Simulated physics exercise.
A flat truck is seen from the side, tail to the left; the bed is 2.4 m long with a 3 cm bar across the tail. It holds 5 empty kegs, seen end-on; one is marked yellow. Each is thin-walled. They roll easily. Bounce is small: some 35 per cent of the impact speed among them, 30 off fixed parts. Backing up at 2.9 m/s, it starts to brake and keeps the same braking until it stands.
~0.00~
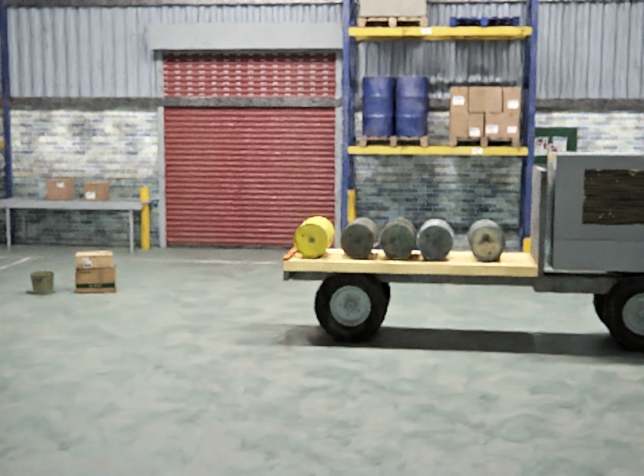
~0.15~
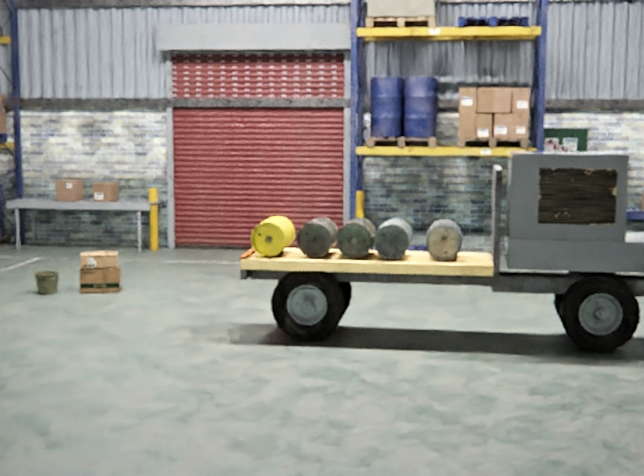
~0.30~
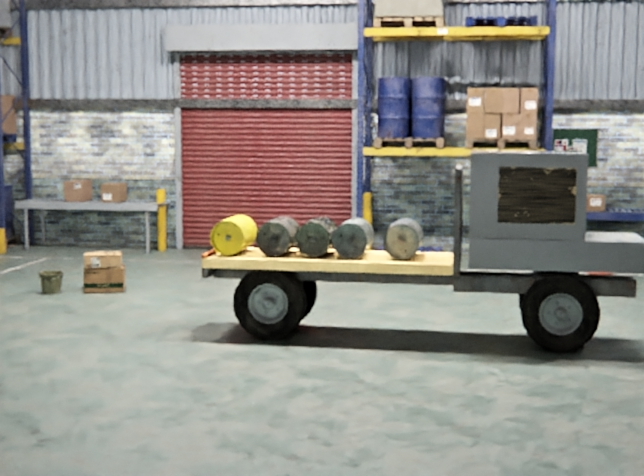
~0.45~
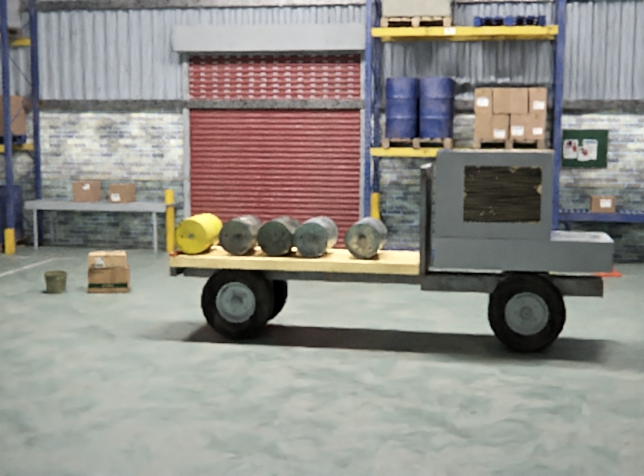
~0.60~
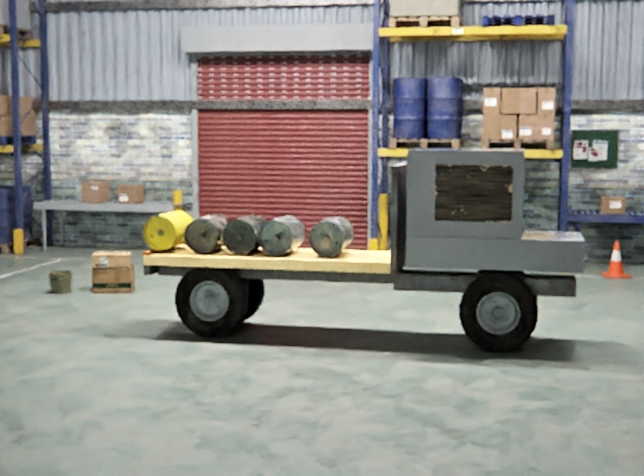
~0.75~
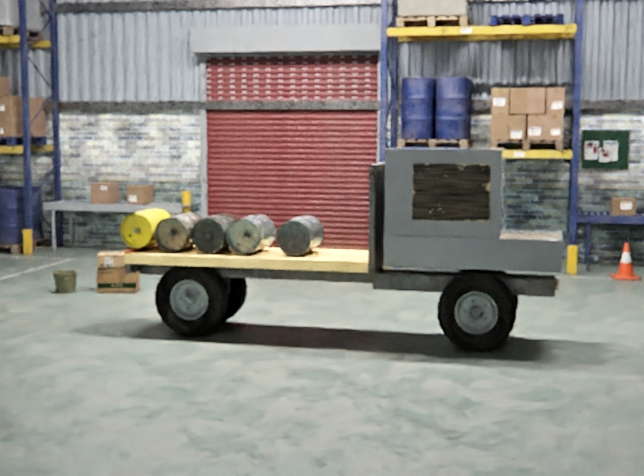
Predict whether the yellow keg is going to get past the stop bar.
The yellow one drops off the end.
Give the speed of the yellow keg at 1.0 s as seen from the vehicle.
Near 1.0 m/s.
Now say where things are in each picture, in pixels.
Yellow at (311, 240); tail bar at (286, 259); speed 2.9 m/s; 5 of the 5 make up the bottom layer on the bed, in the first frame.
Yellow at (268, 239); tail bar at (242, 258); speed 2.7 m/s, in the second frame.
Yellow at (228, 238); tail bar at (204, 256); speed 2.3 m/s, in the third frame.
Yellow at (191, 237); tail bar at (172, 255); speed 2.0 m/s, in the fourth frame.
Yellow at (160, 233); tail bar at (146, 253); speed 1.6 m/s, in the fifth frame.
Yellow at (136, 231); tail bar at (127, 252); speed 1.2 m/s, in the sixth frame.
After 1.0 s, yellow is going over the tail; 1 over the tail so far.
After 1.1 s, yellow is going over the tail; 1 over the tail so far.
After 1.2 s, yellow is going over the tail; 1 over the tail so far.
After 1.3 s, yellow is over the tail and down; 2 over the tail so far.
At rest (4.6 s), yellow is over the tail and down; 4 over the tail so far.
